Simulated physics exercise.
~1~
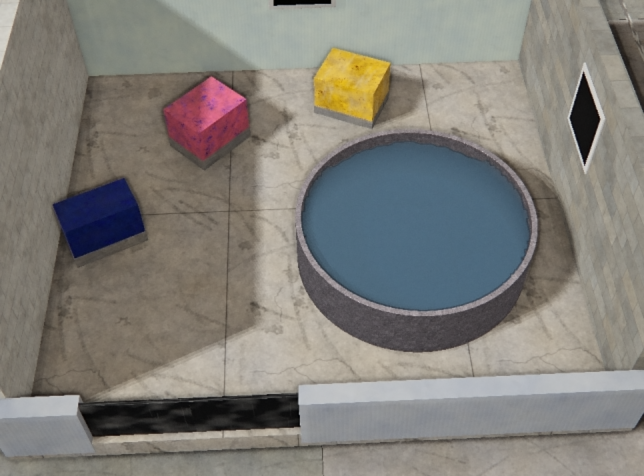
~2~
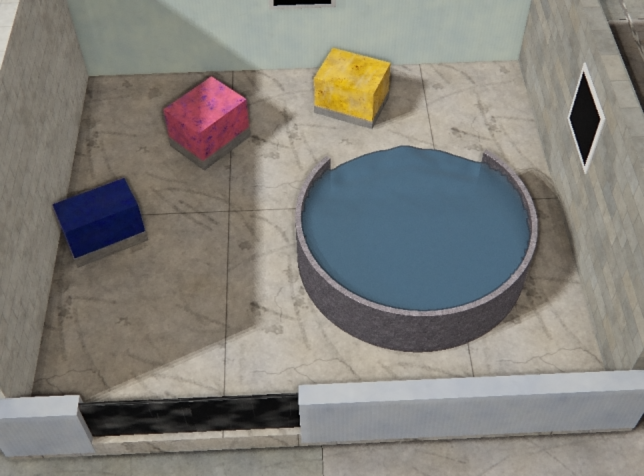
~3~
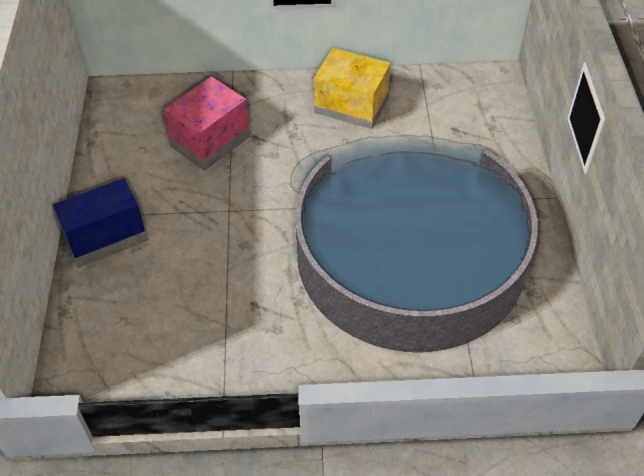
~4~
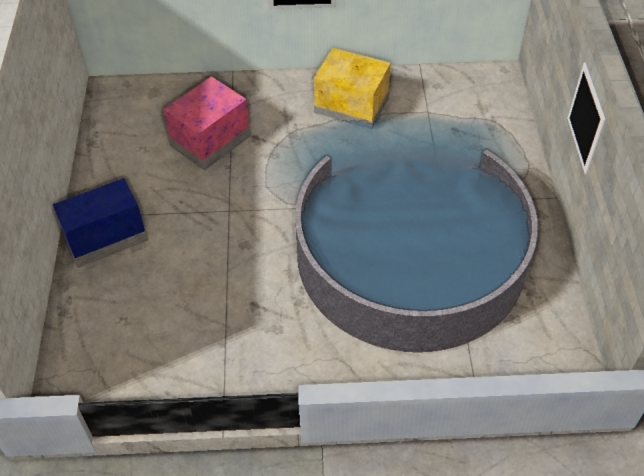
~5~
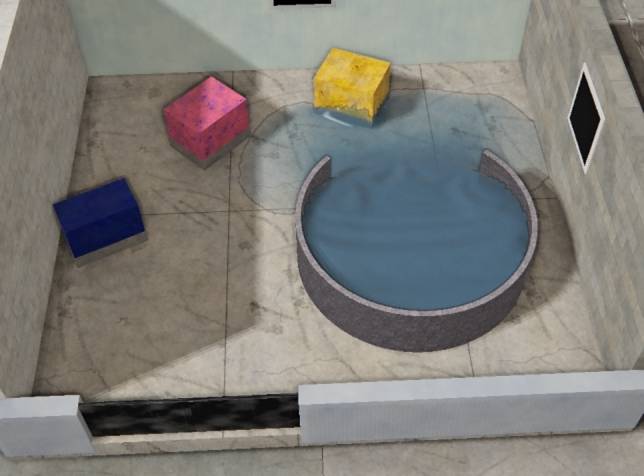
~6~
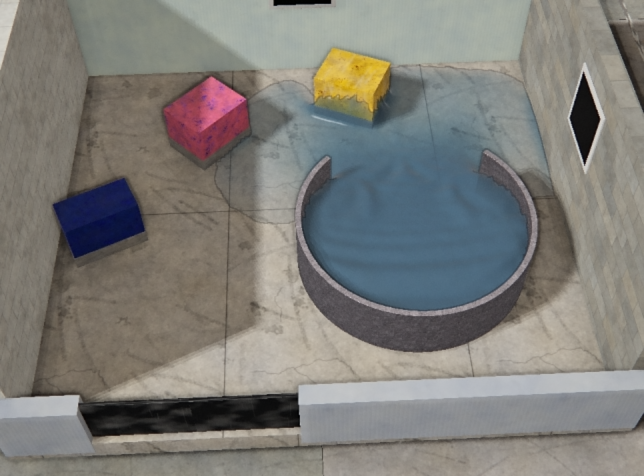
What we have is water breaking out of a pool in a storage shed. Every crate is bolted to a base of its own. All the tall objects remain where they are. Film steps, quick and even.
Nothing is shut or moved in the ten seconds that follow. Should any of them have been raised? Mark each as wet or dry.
Pink crate: Wet; yellow crate: Wet; blue crate: Wet.
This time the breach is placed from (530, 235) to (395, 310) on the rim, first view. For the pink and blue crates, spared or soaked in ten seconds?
Pink crate: Untouched; blue crate: Reached.
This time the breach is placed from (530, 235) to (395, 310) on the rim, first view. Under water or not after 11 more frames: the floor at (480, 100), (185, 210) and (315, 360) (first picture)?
First spot unwetted, second unwetted, third drenched.
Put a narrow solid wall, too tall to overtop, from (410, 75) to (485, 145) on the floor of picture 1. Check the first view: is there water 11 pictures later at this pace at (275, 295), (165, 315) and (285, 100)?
Outcome by spot, in order - unwatered, unwatered, watered.
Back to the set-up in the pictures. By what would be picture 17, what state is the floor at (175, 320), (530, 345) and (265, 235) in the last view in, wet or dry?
Point one left clear, point two left clear, point three left clear.
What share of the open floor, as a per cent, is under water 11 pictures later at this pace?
Roughly 40 percent, I'd say.
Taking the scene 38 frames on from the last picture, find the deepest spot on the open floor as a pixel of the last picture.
I would choose the pixel (76, 222).
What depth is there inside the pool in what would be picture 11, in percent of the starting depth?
Estimate: Close to 64 %.
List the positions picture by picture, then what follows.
The first picture shows still water in the pool at (415, 219).
In the second picture, the front is at a hidden place, out from the gap on the pool's far side.
In the third picture, the front is at (301, 187), out from the gap on the pool's far side.
In the fourth picture, the front is at (275, 161), out from the gap on the pool's far side.
In the fifth picture, the front is at (246, 165), out from the gap on the pool's far side.
In the sixth picture, water pours out on the pool's far side and has run to (524, 89).
A moment on, water covers 35 % of the floor; the pink crate water round its plinth, the yellow crate water round its plinth, the blue crate not reached.
Next, water covers 40 % of the floor; the pink crate water round its plinth, the yellow crate water round its plinth, the blue crate water round its plinth.
Then, water covers 70 % of the floor; the pink crate water round its plinth, the yellow crate water round its plinth, the blue crate water round its plinth.
Later, water covers 100 % of the floor; the pink crate water round its plinth, the yellow crate water round its plinth, the blue crate water round its plinth.
In the end, water covers 100 % of the floor; the pink crate was topped, the yellow crate was topped, the blue crate was topped.
